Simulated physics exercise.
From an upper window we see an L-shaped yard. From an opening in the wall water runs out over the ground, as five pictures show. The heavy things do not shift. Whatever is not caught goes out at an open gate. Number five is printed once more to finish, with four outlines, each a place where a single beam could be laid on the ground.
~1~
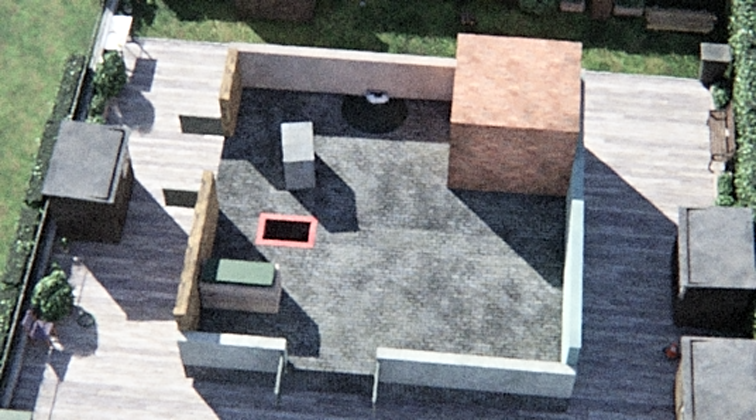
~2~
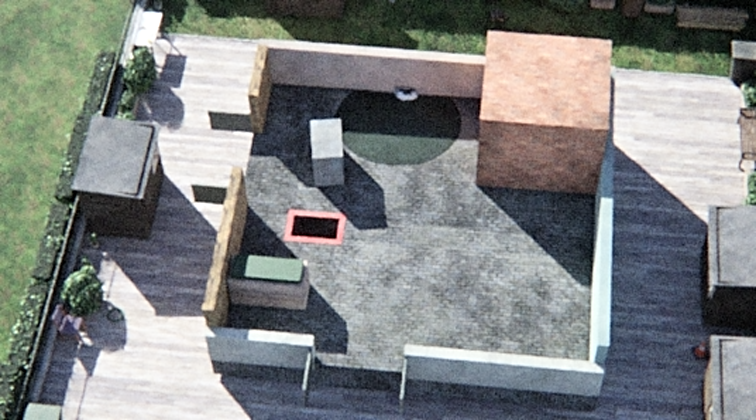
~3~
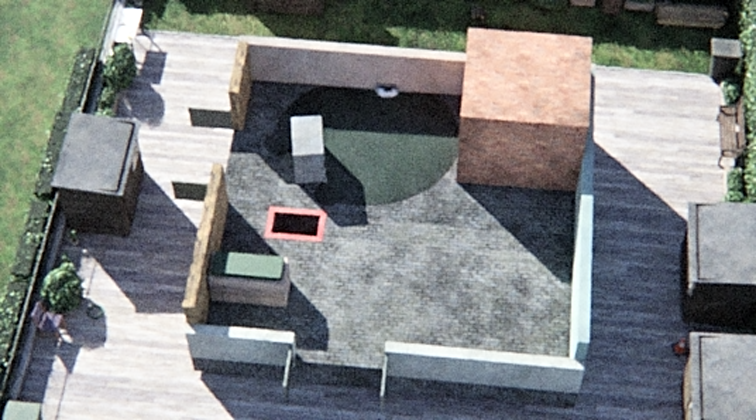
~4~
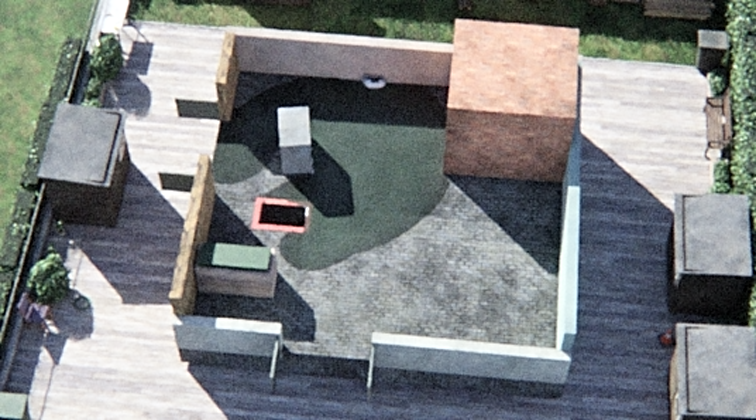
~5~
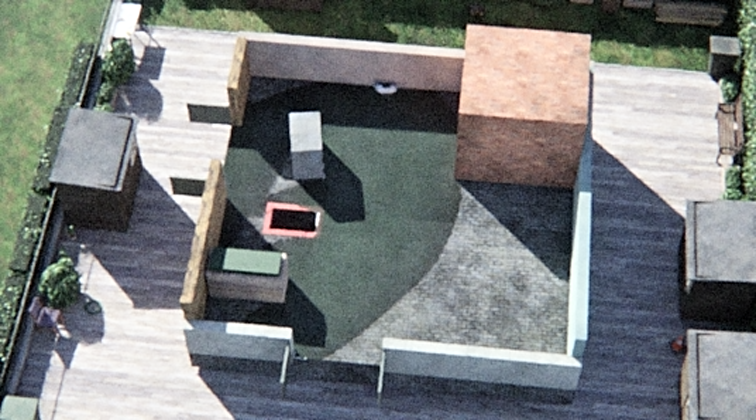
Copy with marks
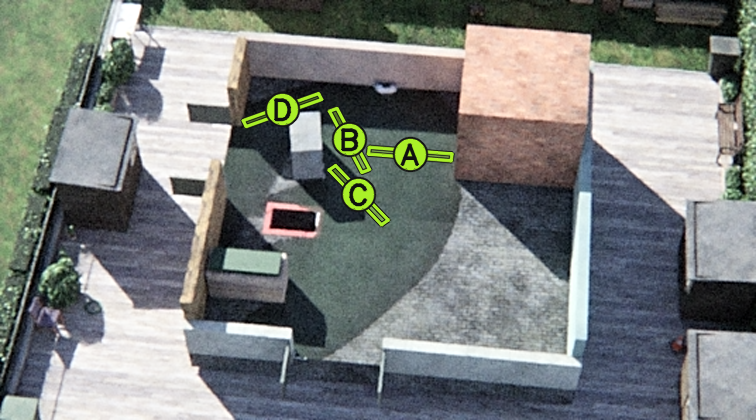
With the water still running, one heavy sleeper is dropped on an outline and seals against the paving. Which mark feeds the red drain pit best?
Use place D.
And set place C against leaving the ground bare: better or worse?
It is worse.
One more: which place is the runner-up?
That is place A.
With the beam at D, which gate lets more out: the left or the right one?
The right gate.
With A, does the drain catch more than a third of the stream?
No, it does not.
In lime, A from (368, 150) to (451, 157); B from (333, 109) to (365, 170); C from (332, 167) to (384, 222); D from (244, 123) to (320, 96).
With A, about 16 % of the stream goes into the red drain pit, about 83 % out by the gates.
With B, about 8 % of the stream goes into the red drain pit, about 91 % out by the gates.
With C, about 6 % of the stream goes into the red drain pit, about 90 % out by the gates.
With D, about 25 % of the stream goes into the red drain pit, about 74 % out by the gates.
